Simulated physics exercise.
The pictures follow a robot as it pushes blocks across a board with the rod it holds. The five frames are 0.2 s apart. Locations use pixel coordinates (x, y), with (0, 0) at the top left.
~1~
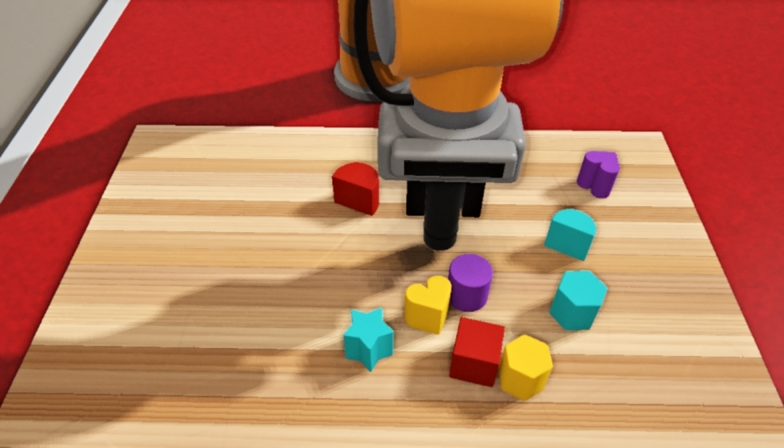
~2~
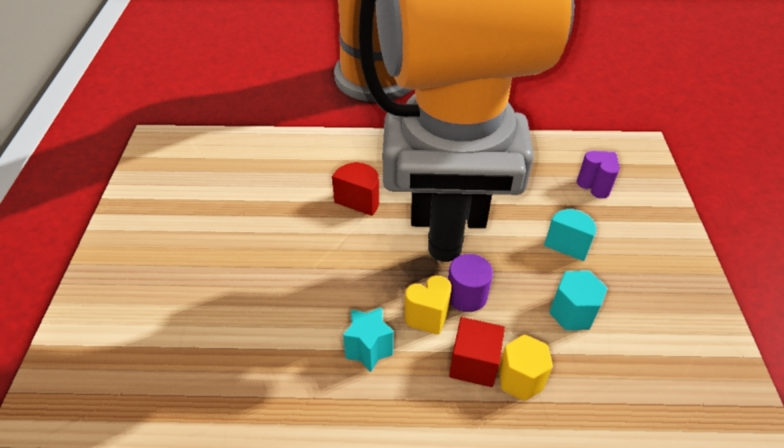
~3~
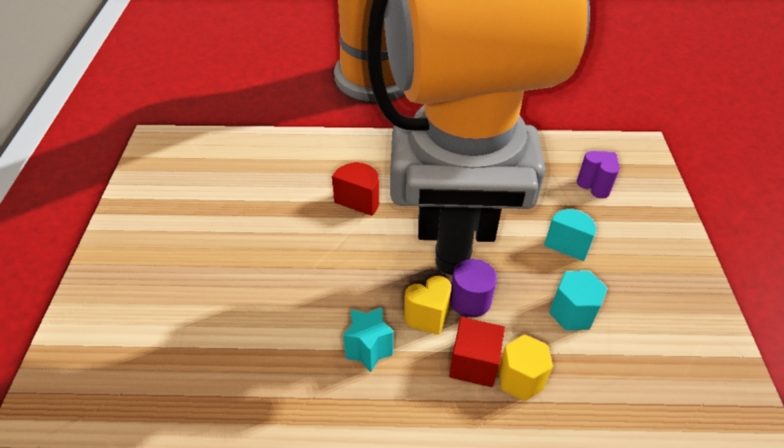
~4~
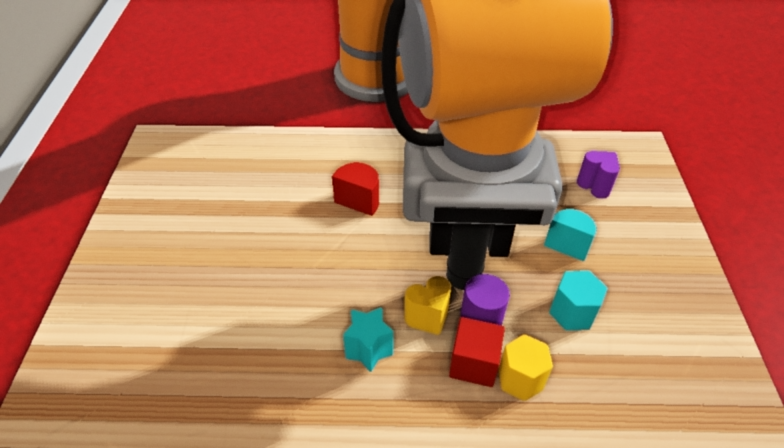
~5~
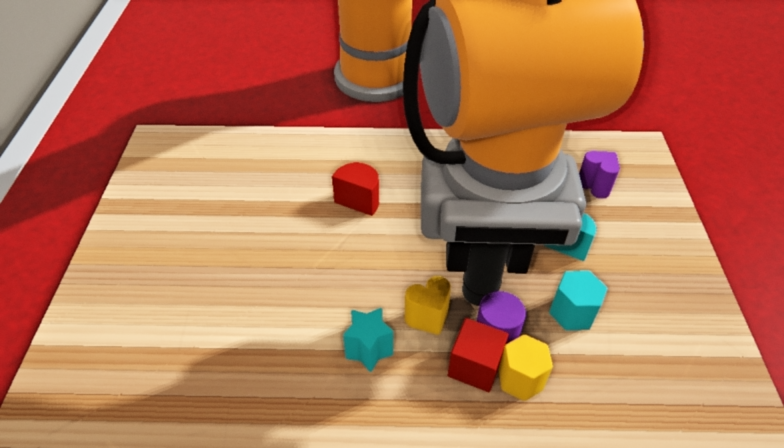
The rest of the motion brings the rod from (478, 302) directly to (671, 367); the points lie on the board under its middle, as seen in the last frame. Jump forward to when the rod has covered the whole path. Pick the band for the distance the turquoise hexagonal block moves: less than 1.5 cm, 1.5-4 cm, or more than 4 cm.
My estimate: In the 1.5 to 4 cm range.
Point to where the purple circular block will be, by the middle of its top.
Top centre: (537, 330).
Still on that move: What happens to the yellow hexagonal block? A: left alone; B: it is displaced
Letter B.
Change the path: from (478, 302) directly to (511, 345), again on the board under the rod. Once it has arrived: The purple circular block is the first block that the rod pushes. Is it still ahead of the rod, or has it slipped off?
It holds its place in front.
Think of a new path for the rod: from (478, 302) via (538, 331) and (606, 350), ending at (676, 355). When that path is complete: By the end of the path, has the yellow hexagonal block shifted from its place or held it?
Displaced.
What follows on the original path. One third of the way, rod at (543, 313); red square piece at (481, 346); purple circular block at (536, 330); yellow hexagonal block at (532, 371), turned 20° anticlockwise; turquoise hexagonal block at (587, 287).
Two thirds of the way, rod at (609, 335); red square piece at (481, 346); purple circular block at (537, 330); yellow hexagonal block at (532, 371), turned 20° anticlockwise; turquoise hexagonal block at (614, 284), turned 30° anticlockwise.
At the end, rod at (678, 358); red square piece at (481, 346); purple circular block at (537, 330); yellow hexagonal block at (532, 371), turned 20° anticlockwise; turquoise hexagonal block at (614, 284), turned 35° anticlockwise.
